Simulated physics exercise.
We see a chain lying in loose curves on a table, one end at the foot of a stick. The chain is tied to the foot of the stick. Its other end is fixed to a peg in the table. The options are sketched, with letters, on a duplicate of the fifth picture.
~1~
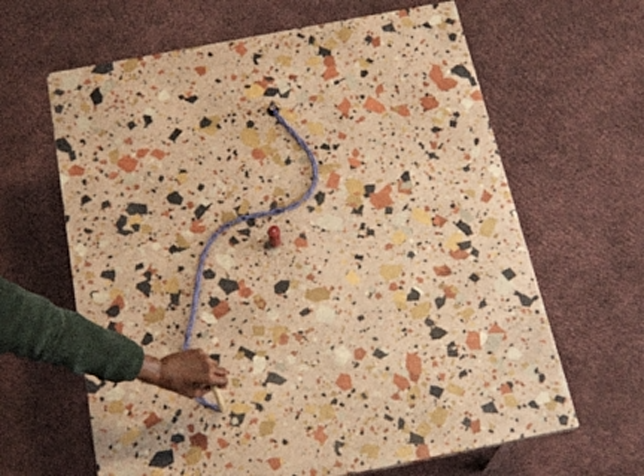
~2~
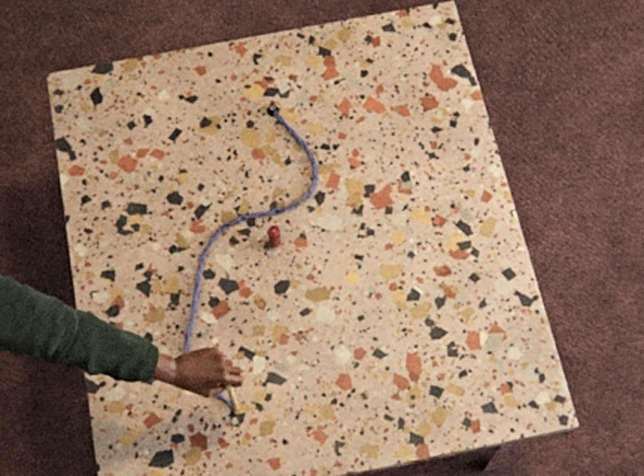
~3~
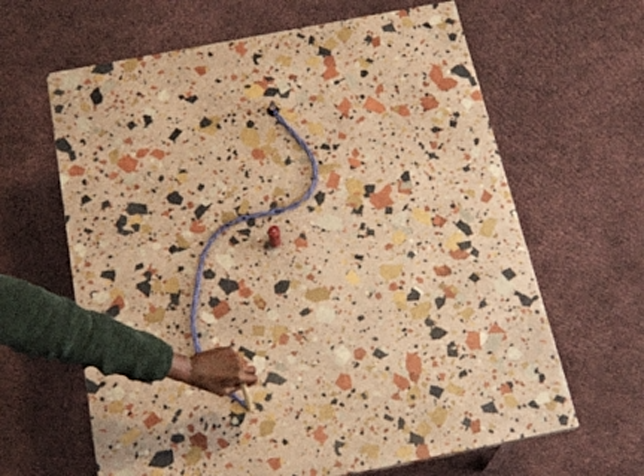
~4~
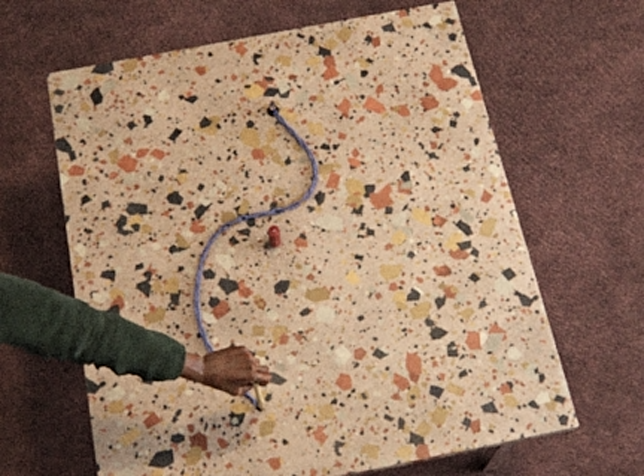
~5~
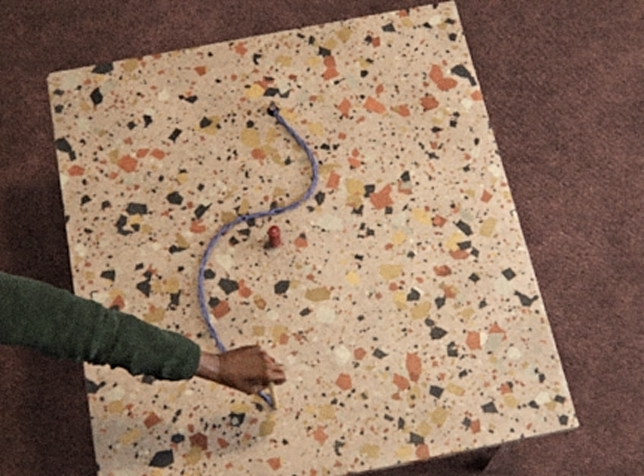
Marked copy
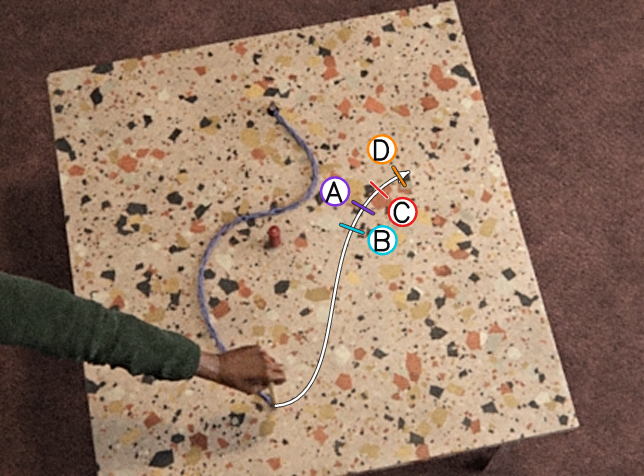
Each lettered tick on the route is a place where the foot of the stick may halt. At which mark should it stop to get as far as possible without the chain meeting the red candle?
It can go as far as C.
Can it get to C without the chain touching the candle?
Yes.
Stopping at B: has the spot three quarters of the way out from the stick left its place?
No.
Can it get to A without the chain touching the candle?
Yes.
On the marked copy, A at (363, 208); B at (352, 229); C at (379, 190); D at (399, 176); the route from (275, 406) via (337, 282) to (409, 172).
Taking C. A third of the way, foot of the stick (327, 337), middle of the chain (227, 232).
Two thirds of the way, foot of the stick (344, 252), middle of the chain (227, 232).
When it is over, foot of the stick (379, 190), middle of the chain (227, 232); nothing has been touched.
As for the rest, A is safe but short; B is safe but short; D brings the chain against the candle.
